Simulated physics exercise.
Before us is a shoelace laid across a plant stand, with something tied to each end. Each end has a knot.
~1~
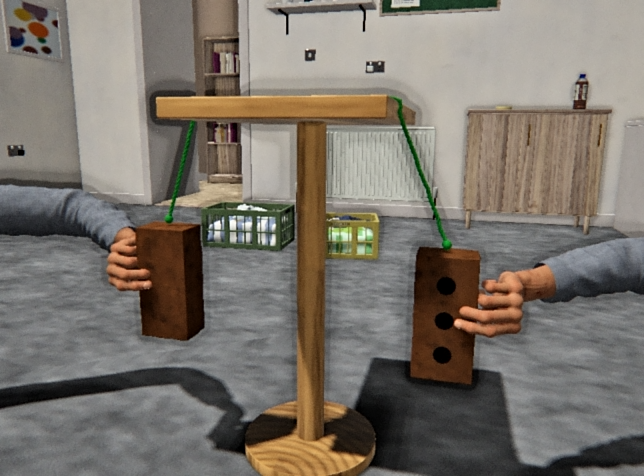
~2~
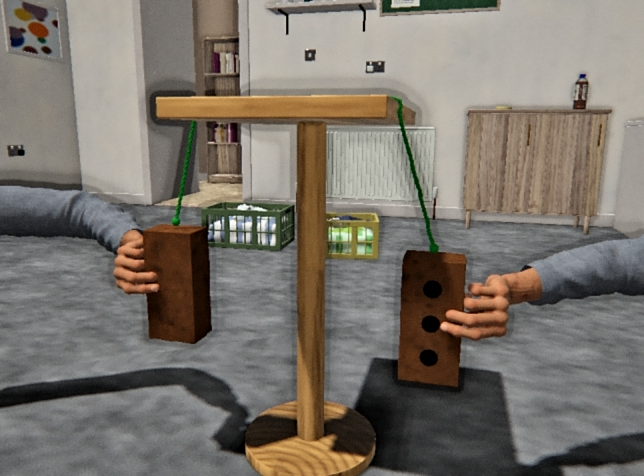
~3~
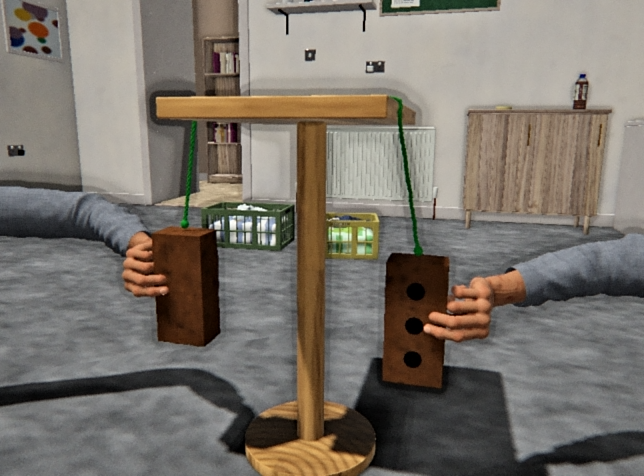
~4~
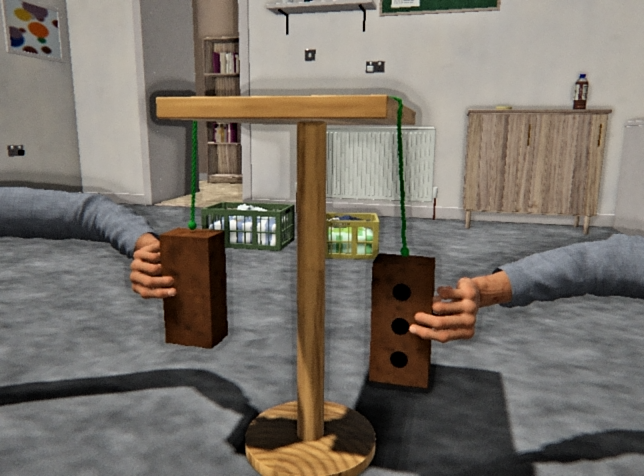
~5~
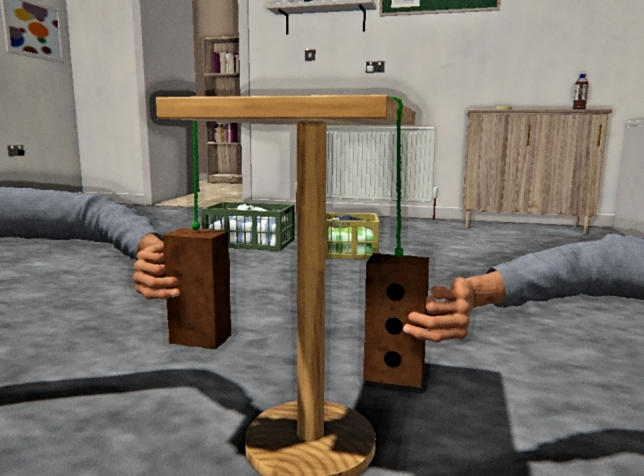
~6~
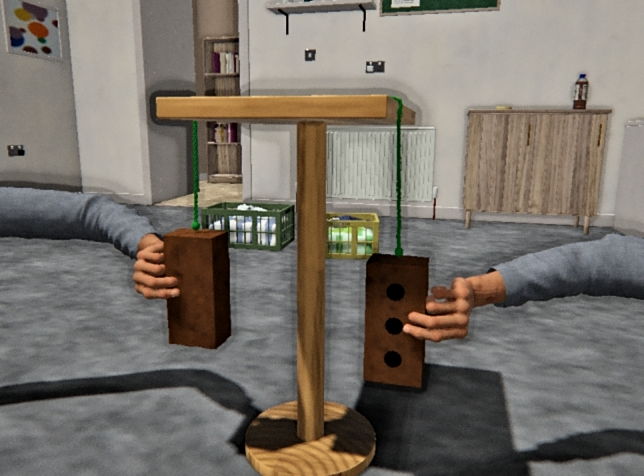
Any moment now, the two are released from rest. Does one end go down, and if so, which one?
Neither.
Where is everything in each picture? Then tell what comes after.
In the first frame, left brick (171, 280); right brick (445, 314); shoelace over the top (302, 100).
In the second frame, left brick (179, 283); right brick (432, 317).
In the third frame, left brick (188, 286); right brick (416, 319).
In the fourth frame, left brick (195, 287); right brick (403, 319).
In the fifth frame, left brick (198, 288); right brick (396, 319).
In the sixth frame, left brick (198, 288); right brick (396, 319); shoelace over the top (302, 100).
Then, 0.54 s after the last picture, left brick hanging as before near (206, 287); right brick hanging as before near (386, 318).
Then, 1.22 s after the last picture, left brick hanging as before near (199, 286); right brick hanging as before near (396, 319).
At rest, left brick hanging as before near (206, 287); right brick hanging as before near (386, 318). The shoelace hangs still.
